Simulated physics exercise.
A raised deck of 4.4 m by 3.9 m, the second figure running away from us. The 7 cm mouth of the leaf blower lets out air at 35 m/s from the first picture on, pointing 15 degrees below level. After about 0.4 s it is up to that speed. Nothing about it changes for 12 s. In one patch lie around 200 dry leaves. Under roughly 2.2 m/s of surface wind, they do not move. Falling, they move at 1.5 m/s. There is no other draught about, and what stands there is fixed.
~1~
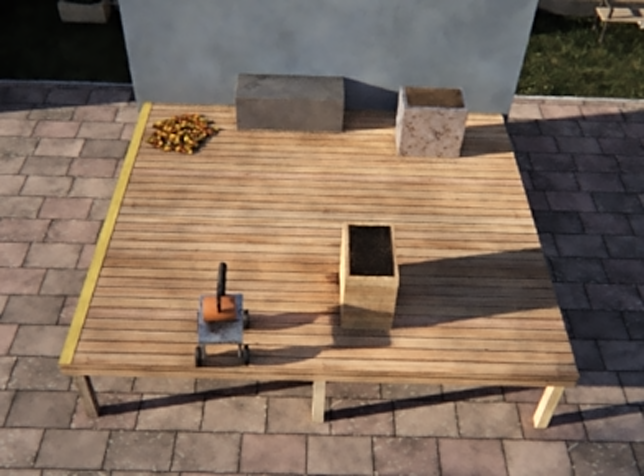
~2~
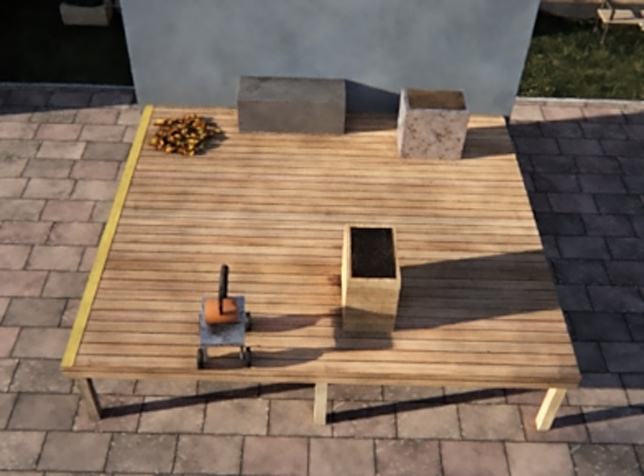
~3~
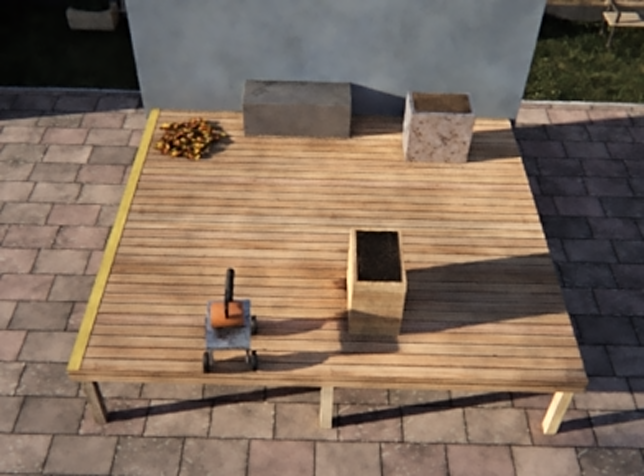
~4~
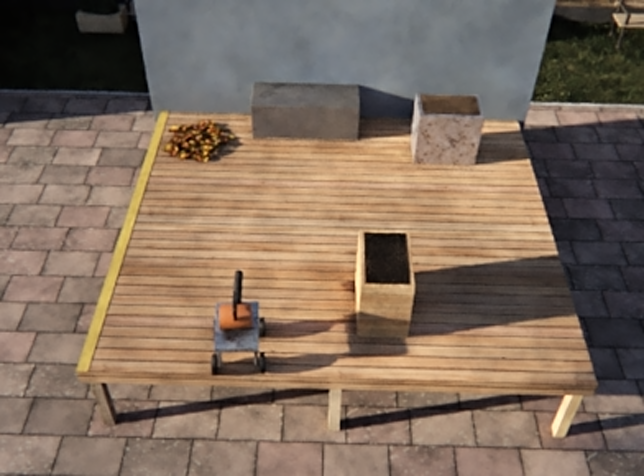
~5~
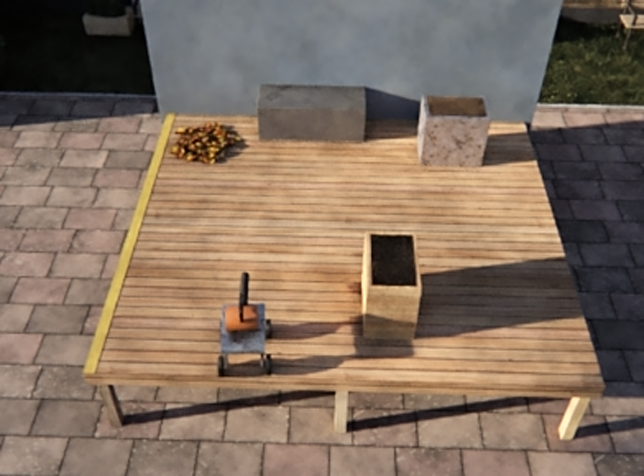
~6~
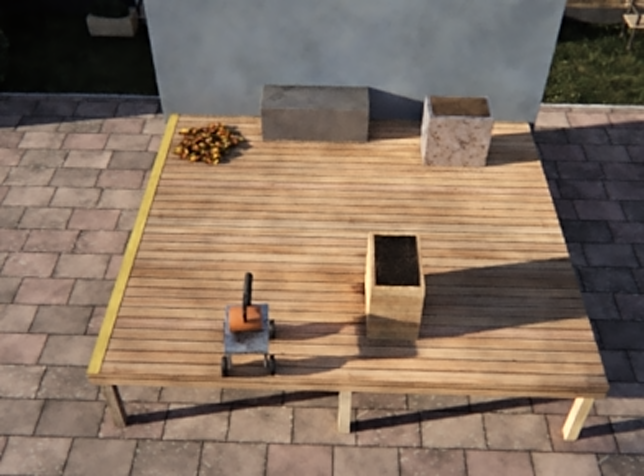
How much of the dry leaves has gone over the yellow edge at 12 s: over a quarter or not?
Over a quarter.
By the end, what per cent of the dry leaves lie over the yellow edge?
It ends up close to 90 in a hundred.
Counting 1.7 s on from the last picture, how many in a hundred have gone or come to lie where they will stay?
Estimated share: Close to 10 per cent.
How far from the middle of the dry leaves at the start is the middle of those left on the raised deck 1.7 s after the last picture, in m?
About 0.6 m.
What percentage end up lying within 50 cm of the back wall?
5 %.
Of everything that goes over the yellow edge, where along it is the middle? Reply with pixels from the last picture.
I'd put my finger close to (169, 119).
Then, 1.7 s after the last picture, 88 % are on the move or not yet settled, 33 % are over the yellow edge; the middle of those still in play is near (189, 115).
Then, 3.1 s after the last picture, 52 % are on the move or not yet settled, 54 % are over the yellow edge; the middle of those still in play is near (188, 114).
Then, 5.8 s after the last picture, 25 % are on the move or not yet settled, 78 % are over the yellow edge; the middle of those still in play is near (189, 115).
Then, 11.2 s after the last picture, at the end, 94 % are over the yellow edge.
